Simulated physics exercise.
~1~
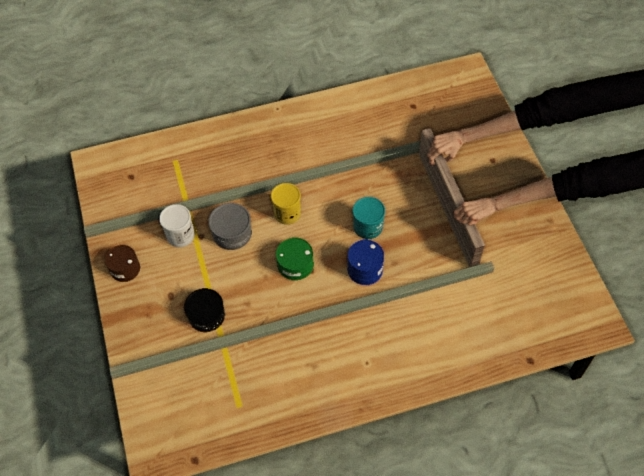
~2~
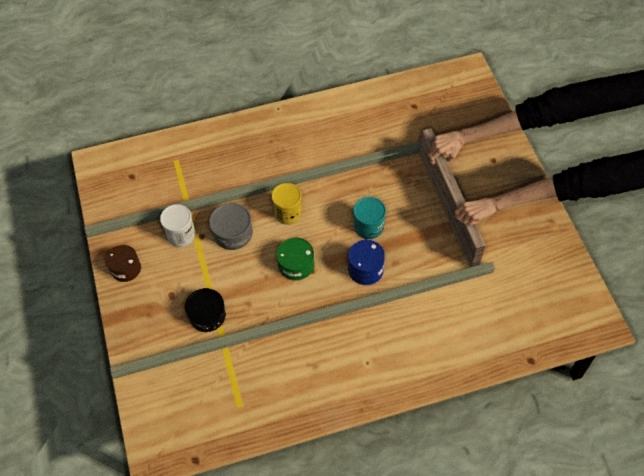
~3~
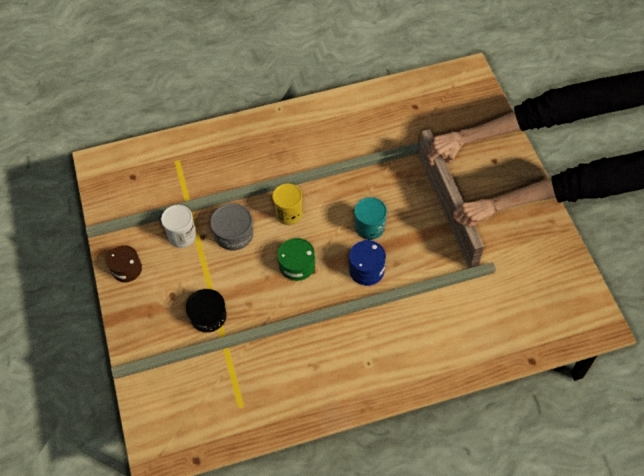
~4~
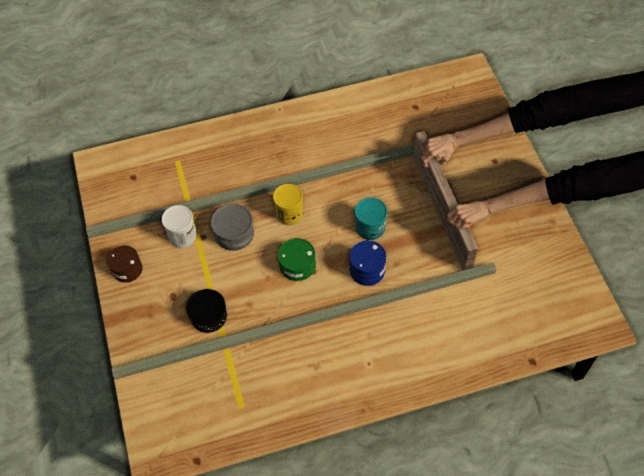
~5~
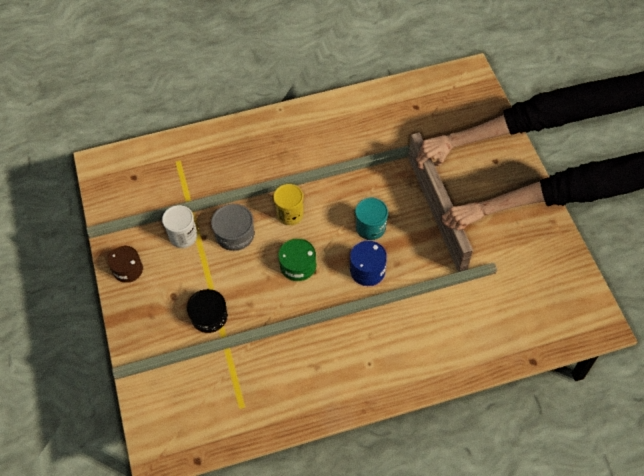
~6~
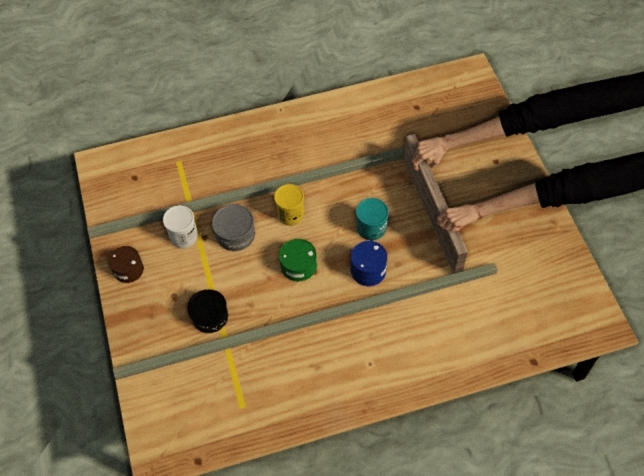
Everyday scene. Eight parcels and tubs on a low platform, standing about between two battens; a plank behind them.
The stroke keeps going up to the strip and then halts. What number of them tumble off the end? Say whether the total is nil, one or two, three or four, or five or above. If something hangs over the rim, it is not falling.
The total is nil.
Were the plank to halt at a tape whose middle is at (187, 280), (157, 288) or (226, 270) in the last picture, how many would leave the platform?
Try by try, 0, 1 and 0.
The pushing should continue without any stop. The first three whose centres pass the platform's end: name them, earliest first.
You'd see the brown canister first, then the black pail, then the grey pail.
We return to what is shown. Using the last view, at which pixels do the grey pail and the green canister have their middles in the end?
Near (155, 257) and (174, 296).
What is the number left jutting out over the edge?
The count would be 0.
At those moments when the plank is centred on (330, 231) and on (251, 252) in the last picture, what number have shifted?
The first count is 3, and then it's 7.
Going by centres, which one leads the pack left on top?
That's the brown canister.
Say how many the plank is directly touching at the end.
The figure is 3.
Early on, none off yet; brown canister at rest near (126, 265); white pail at rest near (181, 228); black pail at rest near (209, 312).
Finally, the number that fall off is zero.
